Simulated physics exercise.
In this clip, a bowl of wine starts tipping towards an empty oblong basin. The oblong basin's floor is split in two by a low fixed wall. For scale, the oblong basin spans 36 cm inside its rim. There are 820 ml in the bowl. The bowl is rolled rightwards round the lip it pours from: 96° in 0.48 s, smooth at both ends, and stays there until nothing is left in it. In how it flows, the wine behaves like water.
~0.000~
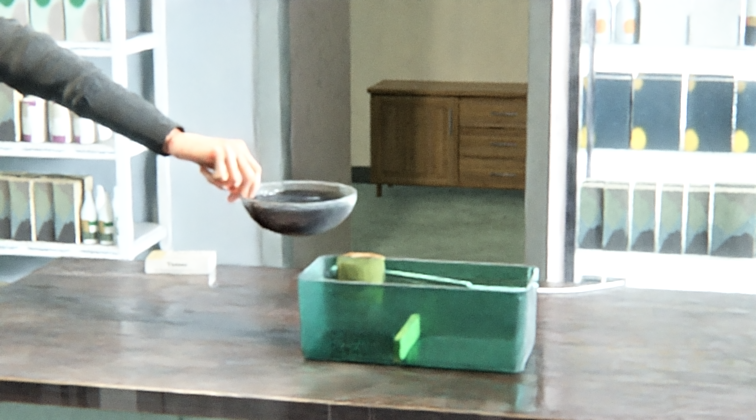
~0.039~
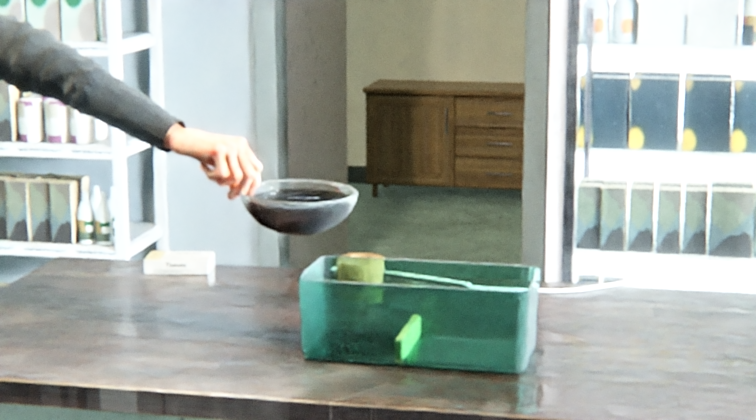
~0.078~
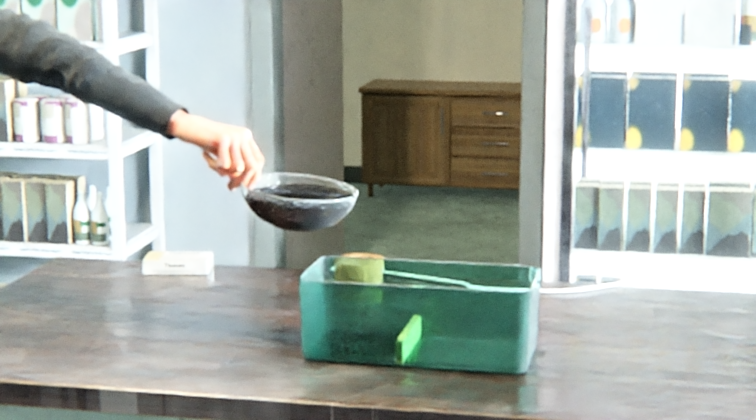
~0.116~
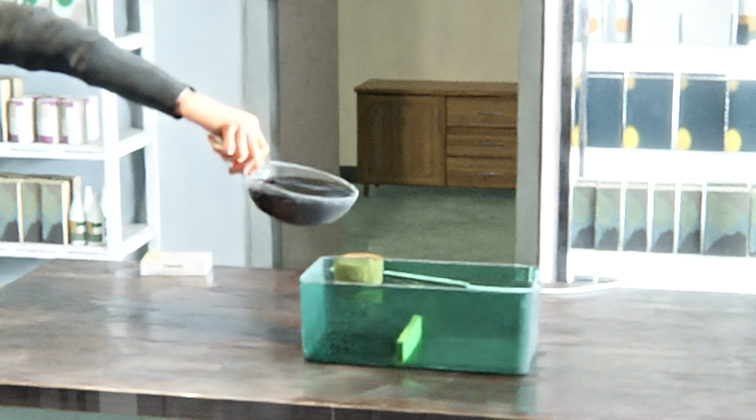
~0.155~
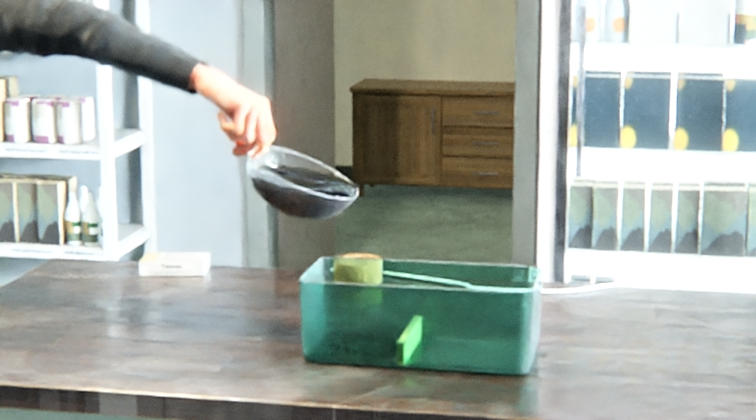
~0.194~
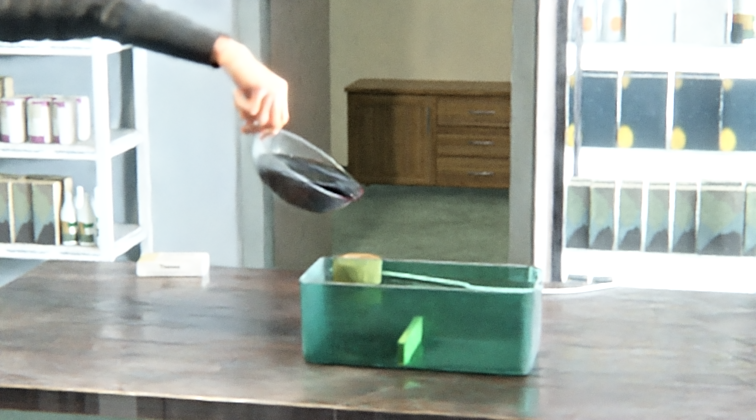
The clip opens with a hand holding a glass bowl of dark wine nearly level above a green oblong basin on a wooden counter. The hand rises slightly as it tilts the bowl rightwards, slowly at first and then more steeply, and the wine shifts towards the lowered right lip.
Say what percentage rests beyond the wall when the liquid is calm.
Roughly 62 per cent rests beyond the wall.
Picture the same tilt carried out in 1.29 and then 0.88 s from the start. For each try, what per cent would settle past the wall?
Try 1: Approx. 80 %; try 2: Approx. 80 %.
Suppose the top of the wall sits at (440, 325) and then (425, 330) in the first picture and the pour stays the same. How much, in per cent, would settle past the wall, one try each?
35 % and 55 %.
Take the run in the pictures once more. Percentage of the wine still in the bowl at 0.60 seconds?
Roughly 0 per cent.
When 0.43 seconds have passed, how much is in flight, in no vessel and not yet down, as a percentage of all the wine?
Around 74 percent.
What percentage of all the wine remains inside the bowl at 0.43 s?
Close to 16 percent of the liquid remains at that time.
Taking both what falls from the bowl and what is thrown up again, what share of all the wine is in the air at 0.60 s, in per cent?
Estimate: Around 4 per cent.
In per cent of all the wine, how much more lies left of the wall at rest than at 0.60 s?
Around 26 per cent.
After 0.43 s the tilt is 93° and 16 per cent is still to pour, 4 is left of the wall and 7 right of it.
After 0.60 s the tilt is 96° and 0 per cent is still to pour, 6 is left of the wall and 90 right of it.
After 0.78 s the tilt is 96° and 0 per cent is still to pour, 18 is left of the wall and 54 right of it.
After 0.98 s the tilt is 96° and 0 per cent is still to pour, 31 is left of the wall and 61 right of it.
In the end 32 per cent lies left of the wall, 62 right of it and 6 outside.
